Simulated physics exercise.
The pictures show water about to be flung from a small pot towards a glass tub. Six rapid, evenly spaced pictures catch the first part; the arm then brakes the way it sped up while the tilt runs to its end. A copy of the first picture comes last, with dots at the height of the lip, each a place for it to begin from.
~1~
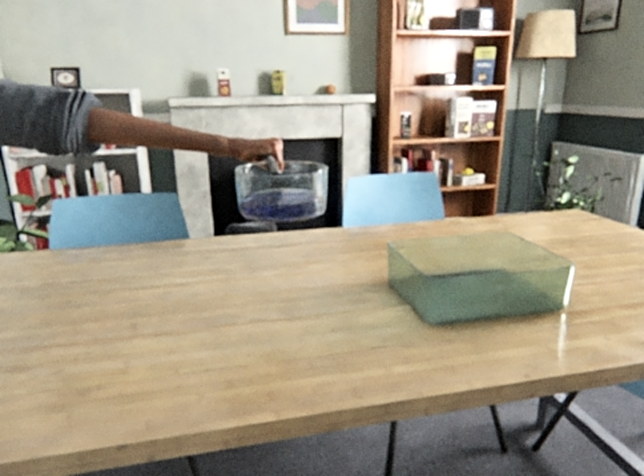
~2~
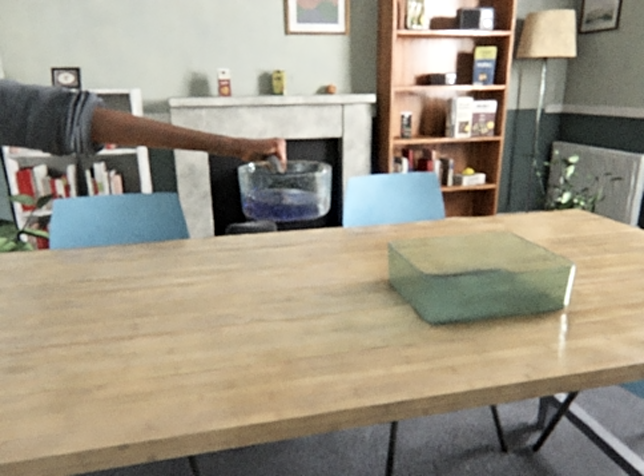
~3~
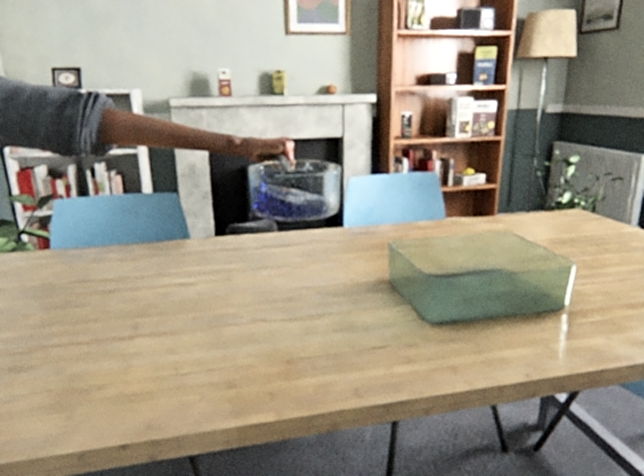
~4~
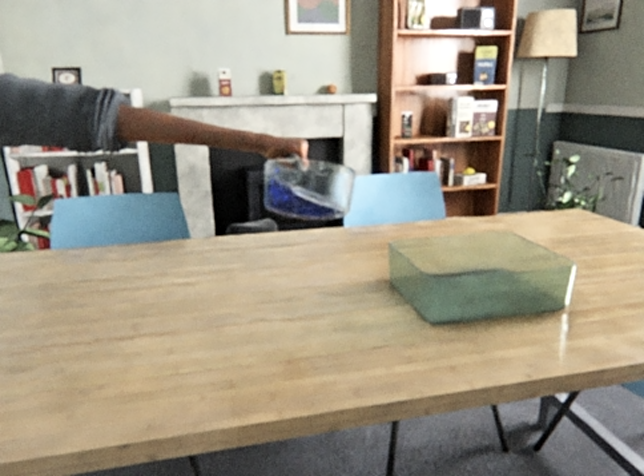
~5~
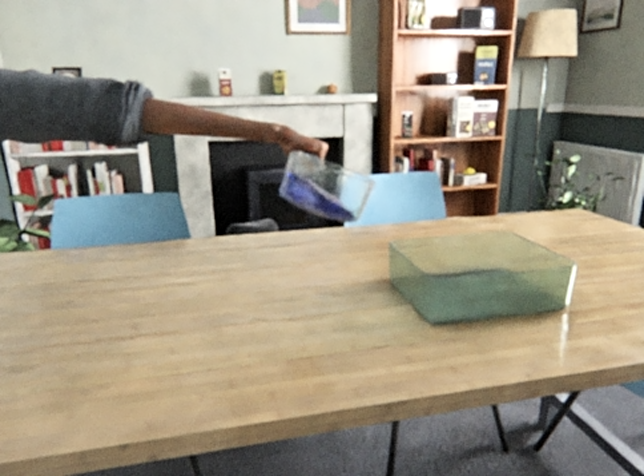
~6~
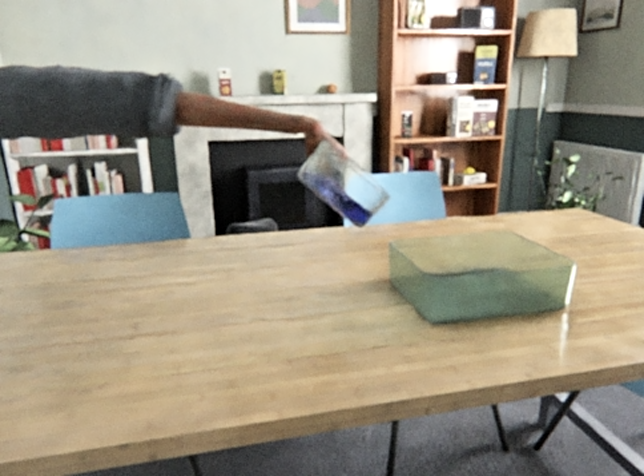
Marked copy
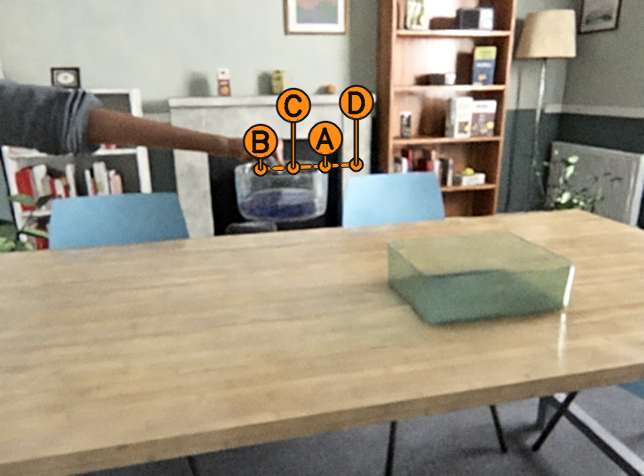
The video shows a hand holding a clear container of blue liquid above a wooden table with a greenish glass tub on it; the arm moves right, progressively tilting the container toward the right, its lower end dipping.
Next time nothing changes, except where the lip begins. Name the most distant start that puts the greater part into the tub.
Spot C.
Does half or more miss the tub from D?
No, that is safe.
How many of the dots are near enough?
Three of them.
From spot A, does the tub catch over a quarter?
Yes, it does.
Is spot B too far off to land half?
Yes, it does.
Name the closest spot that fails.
That would be B.
On the marked copy, A at (325, 166); B at (260, 169); C at (293, 167); D at (356, 164).
With A, about 80 % lands in the tub, 7 % falls short and 13 % goes beside or beyond.
With B, about 27 % lands in the tub, 67 % falls short and 6 % goes beside or beyond.
With C, about 63 % lands in the tub, 26 % falls short and 11 % goes beside or beyond.
With D, about 83 % lands in the tub, 9 % falls short and 8 % goes beside or beyond.
